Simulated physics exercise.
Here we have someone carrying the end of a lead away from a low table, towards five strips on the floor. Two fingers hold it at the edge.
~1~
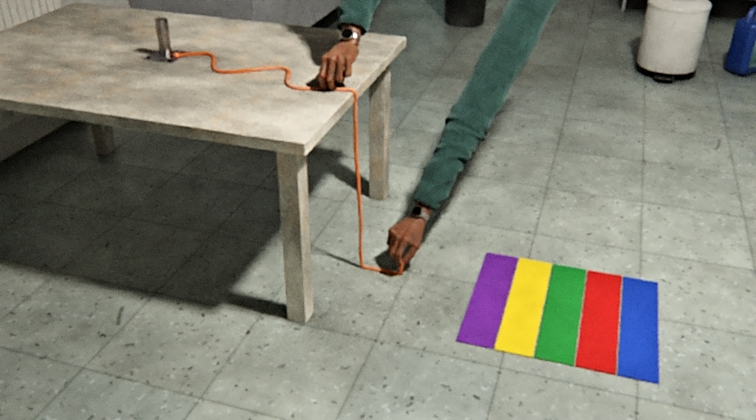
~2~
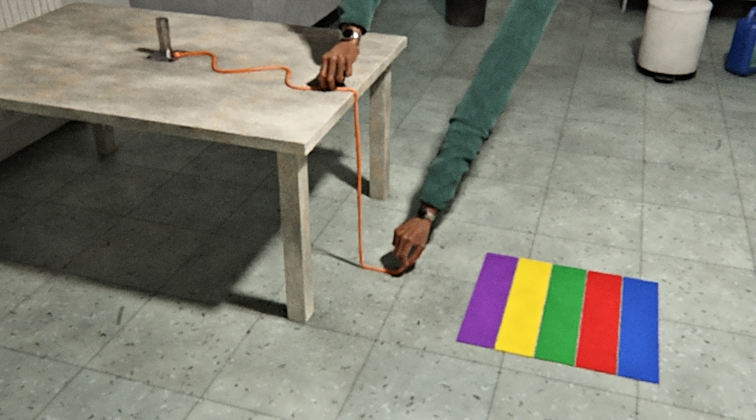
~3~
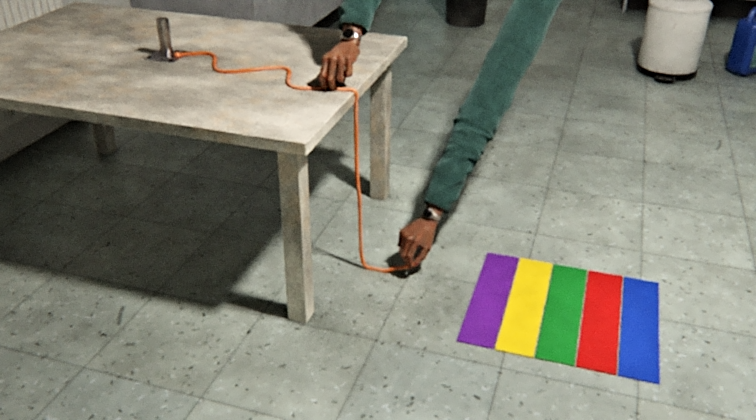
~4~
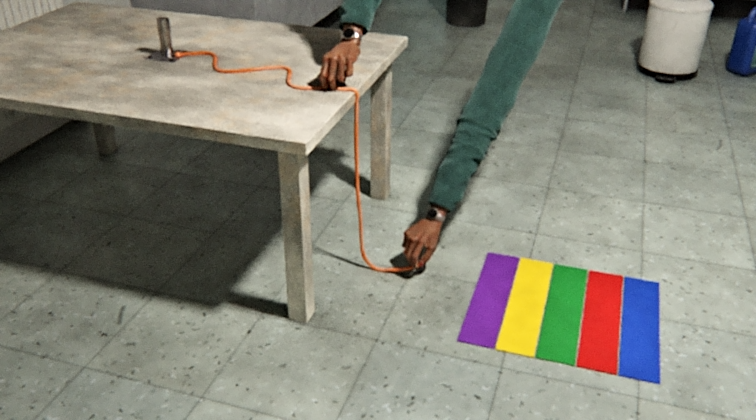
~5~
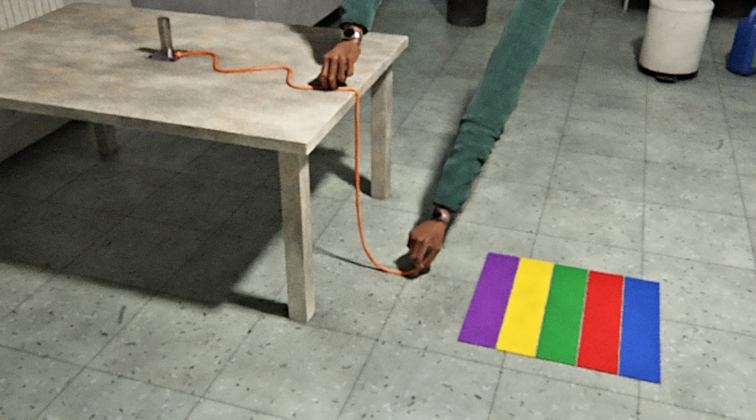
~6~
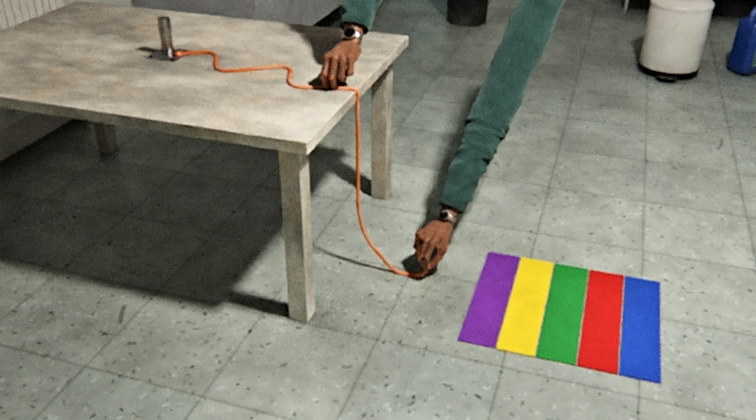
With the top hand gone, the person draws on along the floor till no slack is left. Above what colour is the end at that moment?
The red one.
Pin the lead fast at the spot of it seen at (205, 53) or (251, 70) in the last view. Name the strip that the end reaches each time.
One after the other, red; green.
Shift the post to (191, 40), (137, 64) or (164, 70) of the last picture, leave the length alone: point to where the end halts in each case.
Near (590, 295), (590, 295) and (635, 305).
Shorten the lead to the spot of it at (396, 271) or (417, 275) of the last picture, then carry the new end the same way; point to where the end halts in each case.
Near (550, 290) and (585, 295).
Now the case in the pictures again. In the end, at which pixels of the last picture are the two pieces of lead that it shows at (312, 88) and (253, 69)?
They go to (375, 106) and to (280, 74).
Early on, end near (541, 288); over yellow.
Midway, end near (584, 296); over green.
At the end of the slack, end near (608, 301); over red. It halts on the red strip.
